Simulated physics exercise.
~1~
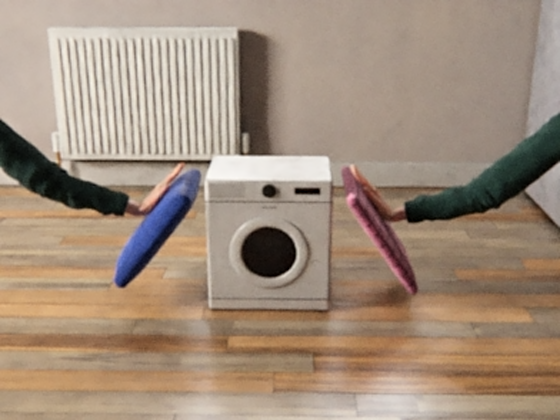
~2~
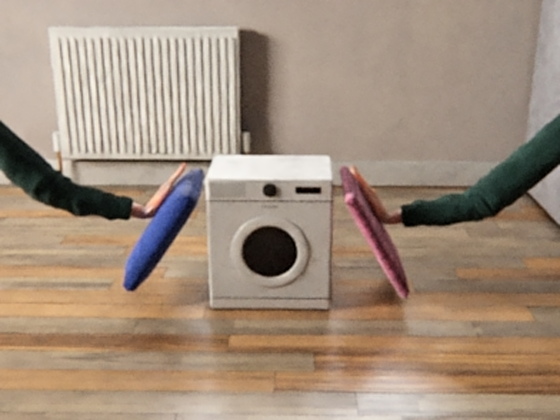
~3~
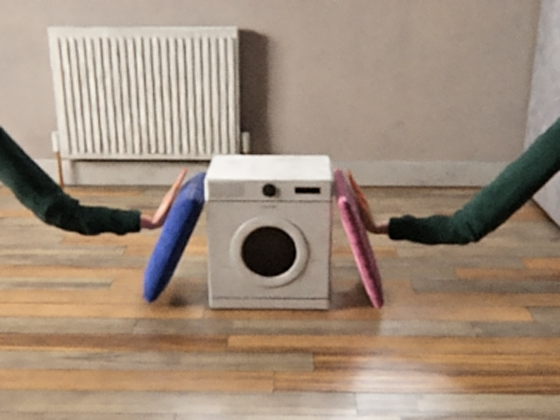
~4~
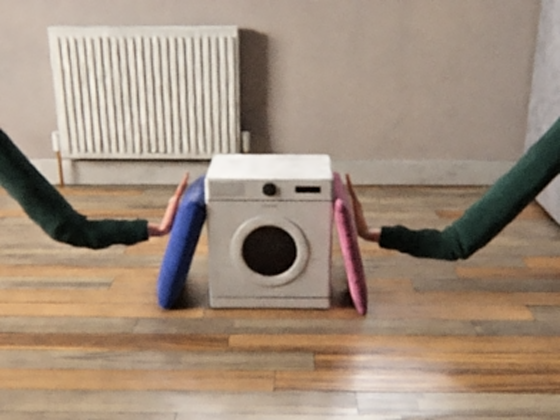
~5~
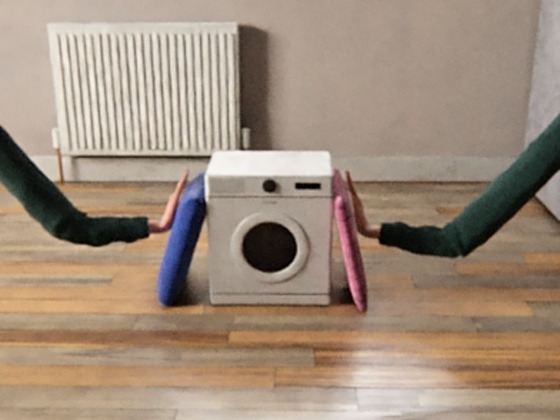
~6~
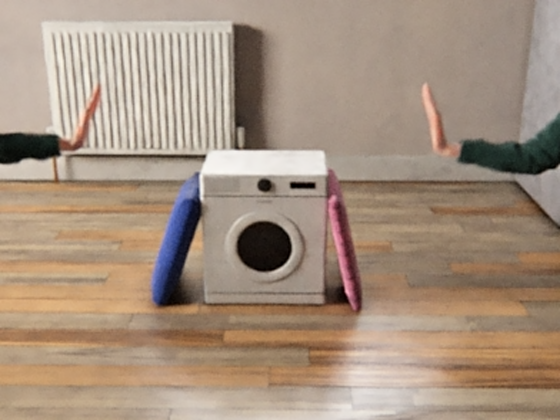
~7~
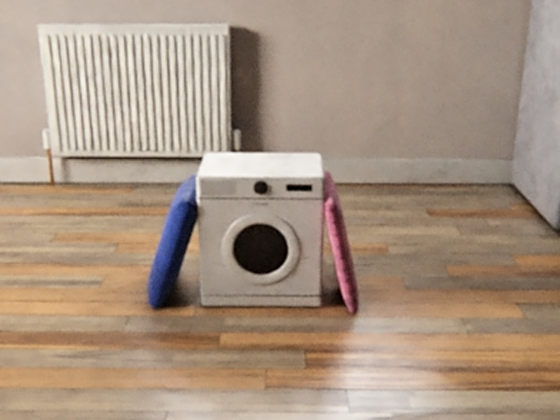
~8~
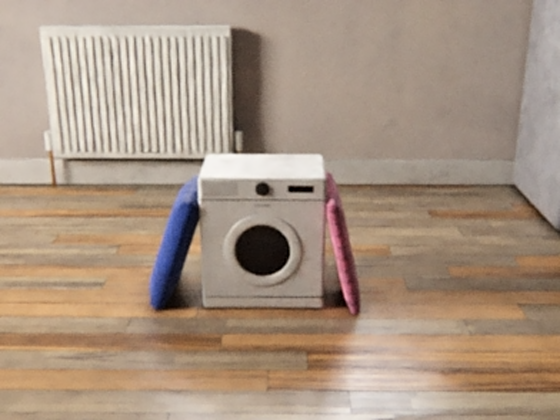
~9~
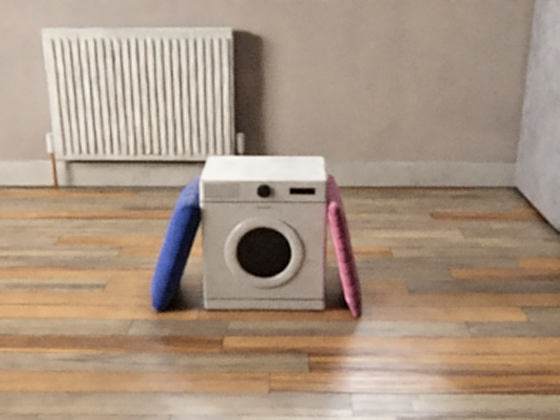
A small white washing machine stood on a wooden floor while two hands leaned a blue pillow against its left side and a pink seat pad against its right, then let go and drew away, leaving both propped there.
